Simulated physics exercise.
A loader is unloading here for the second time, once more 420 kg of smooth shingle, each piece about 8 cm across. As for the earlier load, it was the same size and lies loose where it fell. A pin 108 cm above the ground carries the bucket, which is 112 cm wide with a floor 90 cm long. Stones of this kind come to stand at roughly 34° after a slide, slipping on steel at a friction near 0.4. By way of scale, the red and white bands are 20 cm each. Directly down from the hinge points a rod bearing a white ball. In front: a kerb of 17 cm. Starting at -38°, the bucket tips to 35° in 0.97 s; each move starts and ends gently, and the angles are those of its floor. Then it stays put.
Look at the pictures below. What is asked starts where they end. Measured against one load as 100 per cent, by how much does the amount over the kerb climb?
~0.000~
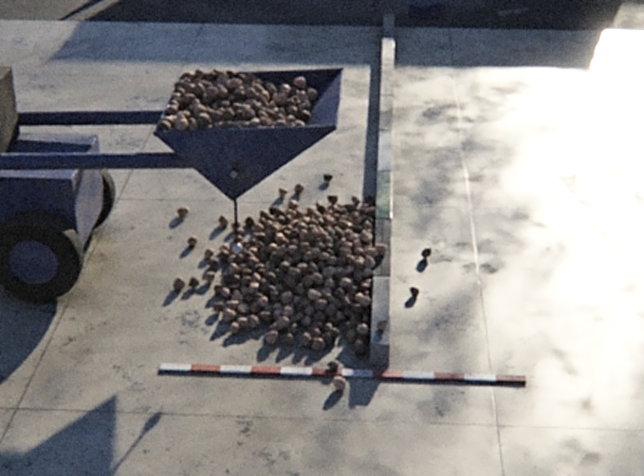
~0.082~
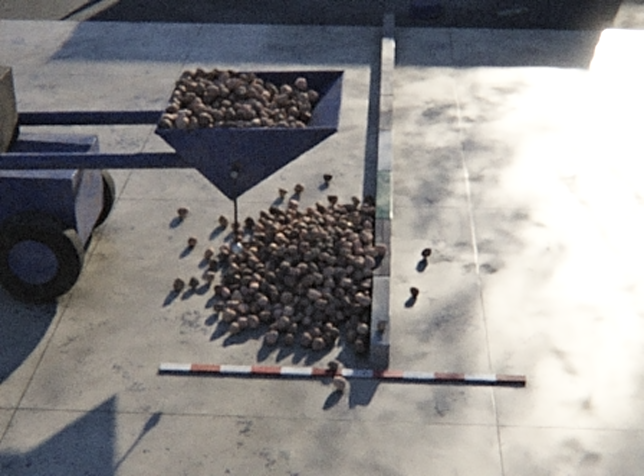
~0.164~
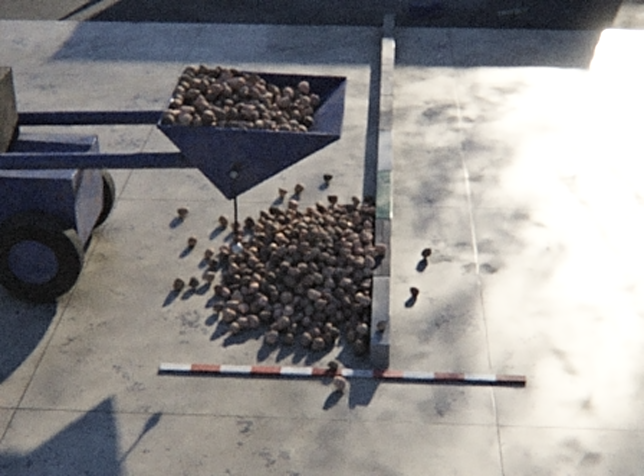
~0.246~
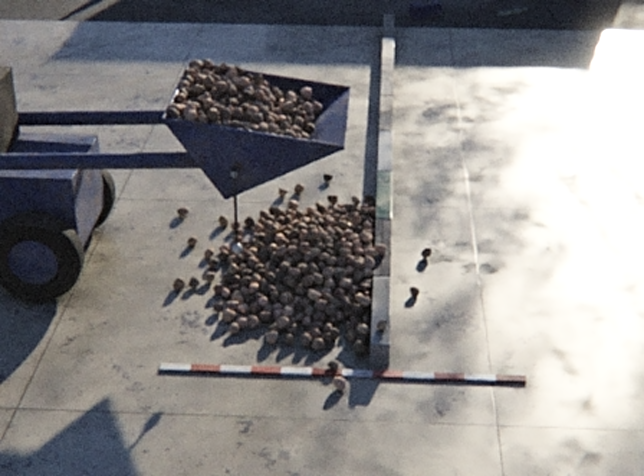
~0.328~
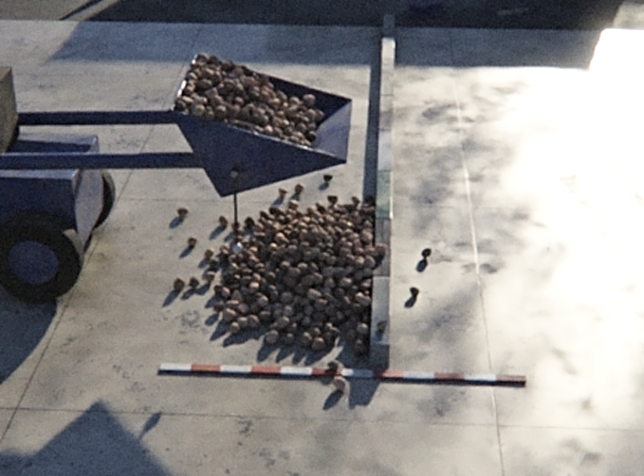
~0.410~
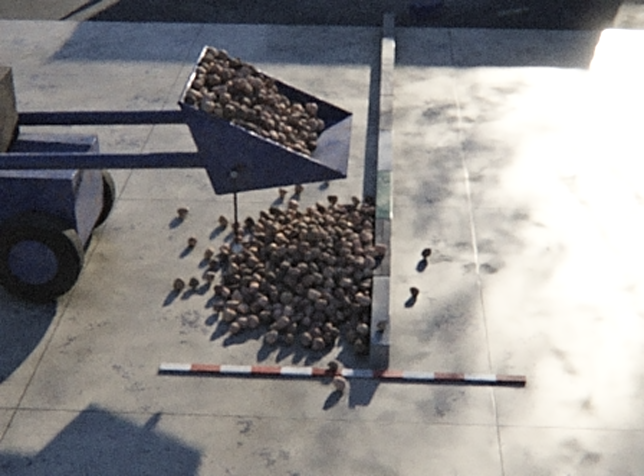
The amount climbs by some 45 per cent of a load.
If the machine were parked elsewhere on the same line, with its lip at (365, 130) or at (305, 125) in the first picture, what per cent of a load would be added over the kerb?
About 75 per cent for the first, 25 per cent for the second.
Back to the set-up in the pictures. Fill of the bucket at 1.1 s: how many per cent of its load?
Close to 65 per cent of the load.
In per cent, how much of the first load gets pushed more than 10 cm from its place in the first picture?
Roughly 5 % of them.
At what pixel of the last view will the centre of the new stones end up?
(380, 257).
After 0.7 s the floor is at 24°; in per cent of one load, 100 in the bucket, 100 on this side of the kerb; the foremost stones are at (385, 276).
After 1.1 s the floor is at 35°; in per cent of one load, 66 in the bucket, 134 on this side of the kerb; the foremost stones are at (387, 257).
After 1.4 s the floor is at 35°; in per cent of one load, 17 in the bucket, 163 on this side of the kerb, 20 over the kerb; the foremost stones are at (468, 264).
After 4.1 s the floor is at 35°; in per cent of one load, 0 in the bucket, 154 on this side of the kerb, 46 over the kerb; the foremost stones are past the picture's edge. Net gain over the kerb, 45.
